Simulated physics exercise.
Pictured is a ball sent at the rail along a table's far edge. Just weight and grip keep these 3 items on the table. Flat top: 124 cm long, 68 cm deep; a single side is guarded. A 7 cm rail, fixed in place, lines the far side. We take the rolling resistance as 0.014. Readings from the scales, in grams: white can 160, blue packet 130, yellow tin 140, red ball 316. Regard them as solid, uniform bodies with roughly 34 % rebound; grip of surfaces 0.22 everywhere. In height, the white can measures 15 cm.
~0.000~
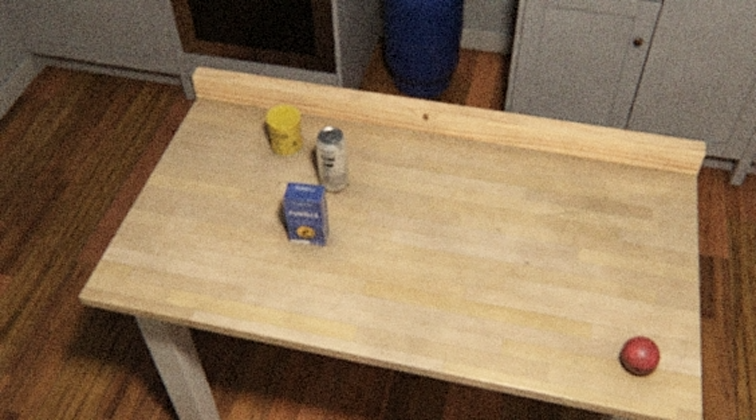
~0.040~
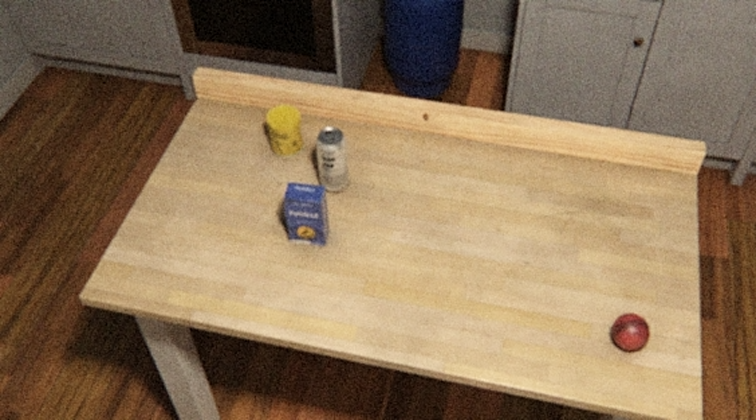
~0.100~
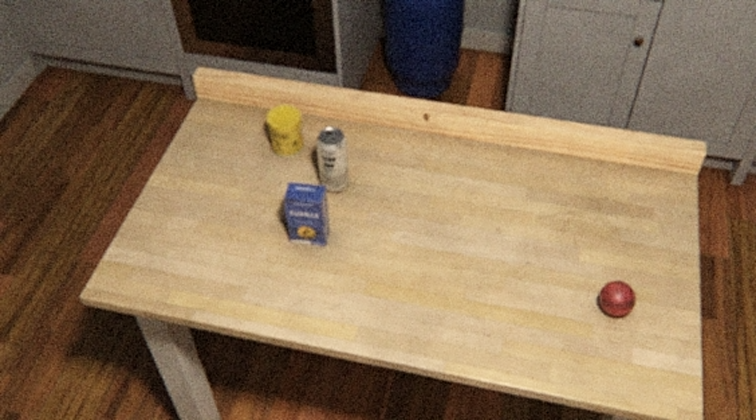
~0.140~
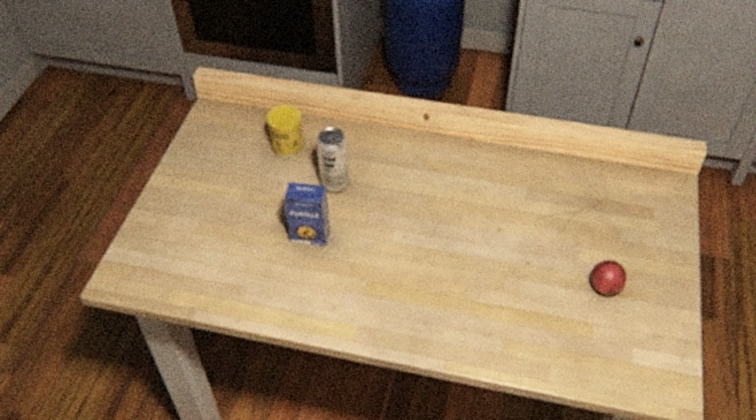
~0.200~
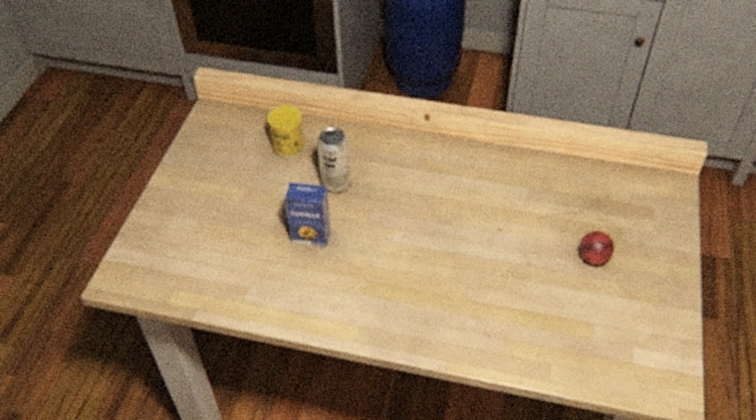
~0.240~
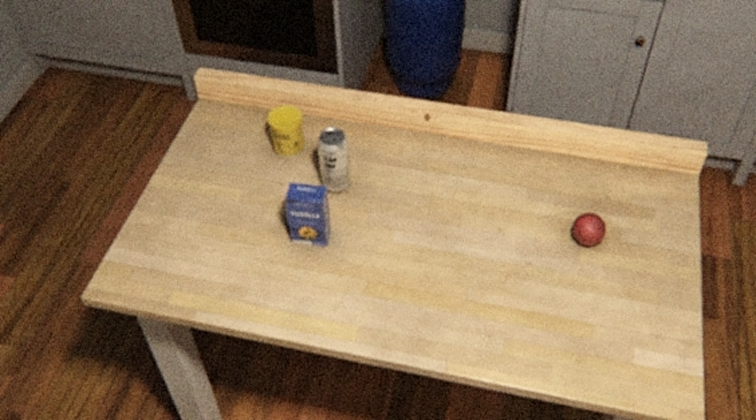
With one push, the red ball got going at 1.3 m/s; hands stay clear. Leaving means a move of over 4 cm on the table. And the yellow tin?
The yellow tin remains where it was.
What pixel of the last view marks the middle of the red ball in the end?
Near (322, 207).
By 0.44 s, red ball near (554, 152).
By 0.84 s, red ball near (485, 167).
By 1.24 s, red ball near (422, 174).
By 1.94 s, red ball near (347, 189); white can 2 cm from its spot.
When it is over (3.3 s), all 3 within 4 cm of the start. End places, in pixels of the last picture, yellow tin near (287, 132).
